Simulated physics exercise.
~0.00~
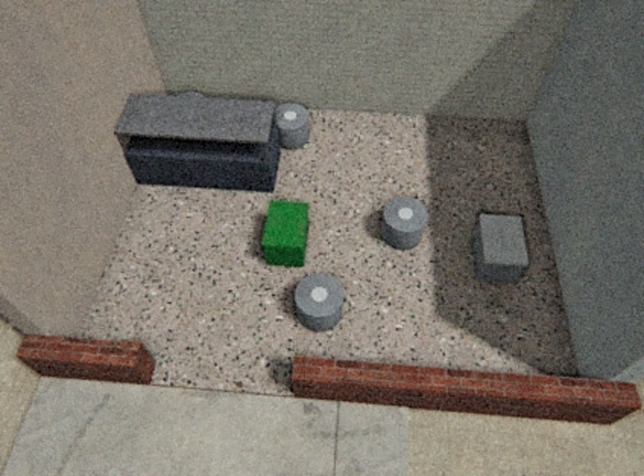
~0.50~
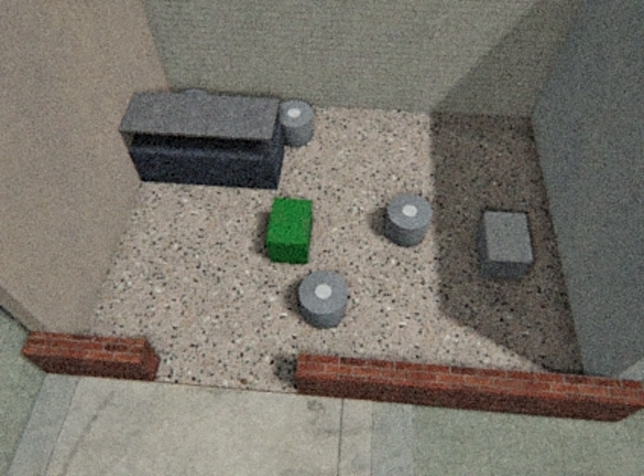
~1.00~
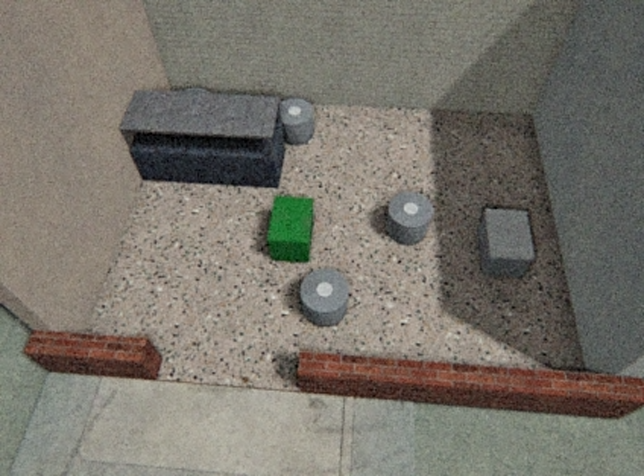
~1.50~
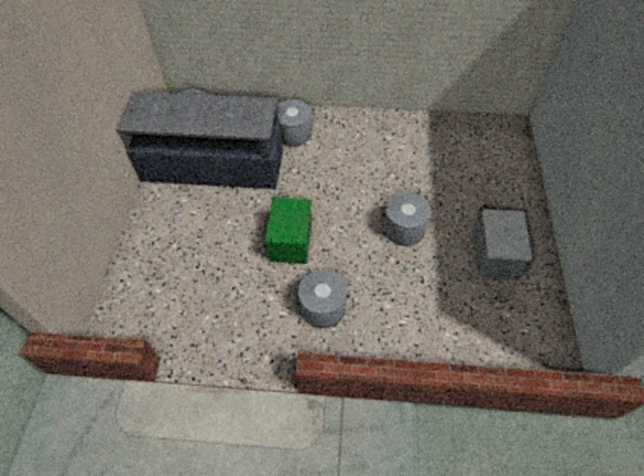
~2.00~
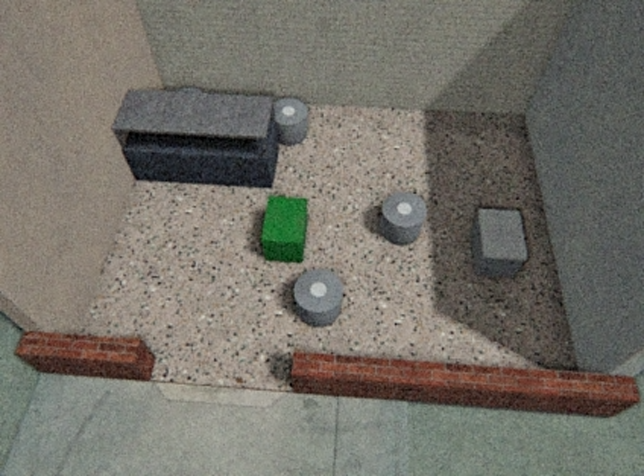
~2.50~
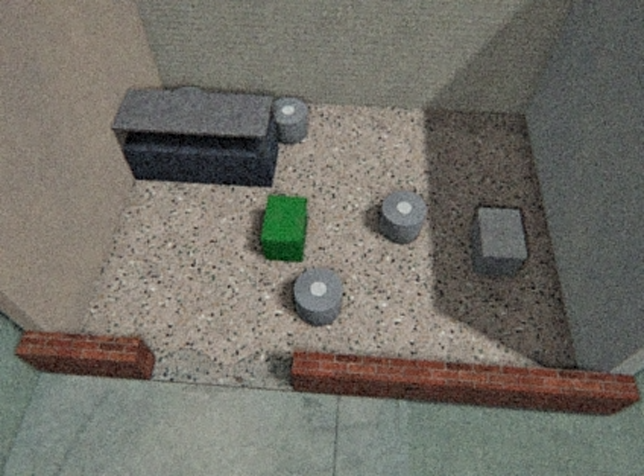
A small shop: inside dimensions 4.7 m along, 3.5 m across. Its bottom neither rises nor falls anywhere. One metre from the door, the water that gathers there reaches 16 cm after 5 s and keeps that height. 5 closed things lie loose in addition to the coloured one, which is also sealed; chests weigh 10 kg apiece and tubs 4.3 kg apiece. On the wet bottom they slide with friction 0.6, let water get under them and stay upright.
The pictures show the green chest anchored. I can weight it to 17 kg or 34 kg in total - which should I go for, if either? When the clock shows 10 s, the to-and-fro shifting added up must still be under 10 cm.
Make it 34 kg.
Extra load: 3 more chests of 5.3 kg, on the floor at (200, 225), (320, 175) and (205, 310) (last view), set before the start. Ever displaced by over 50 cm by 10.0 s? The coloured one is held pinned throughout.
Result, in turn - exceeds it; exceeds it; exceeds it.
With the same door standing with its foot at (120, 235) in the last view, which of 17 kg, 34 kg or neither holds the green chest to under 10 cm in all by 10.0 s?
Well, then the greater option is needed.
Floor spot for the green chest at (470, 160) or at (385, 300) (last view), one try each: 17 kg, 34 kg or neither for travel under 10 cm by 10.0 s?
The first time the lesser option suffices; the second time the lesser option suffices.
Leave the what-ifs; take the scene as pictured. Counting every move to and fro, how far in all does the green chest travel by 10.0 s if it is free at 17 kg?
It would cover some 80 cm all told.
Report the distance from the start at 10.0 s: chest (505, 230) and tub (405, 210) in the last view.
In turn: 0 cm, 200 cm.
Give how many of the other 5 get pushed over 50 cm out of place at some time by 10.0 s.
2.
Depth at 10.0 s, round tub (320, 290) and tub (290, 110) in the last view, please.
Depths: Near 2 cm, then near 1 cm.
After 3.5 s the green chest would be 0 cm from its start with 17 kg and 0 cm from its start with 34 kg; 0 cm of water round it then.
After 4.5 s the green chest would be 0 cm from its start with 17 kg and 0 cm from its start with 34 kg; 3 cm of water round it then.
After 7.0 s the green chest would be 0 cm from its start with 17 kg and 0 cm from its start with 34 kg; 4 cm of water round it then.
After 10.0 s the green chest would be 69 cm from its start with 17 kg and 0 cm from its start with 34 kg; 8 cm of water round it then.
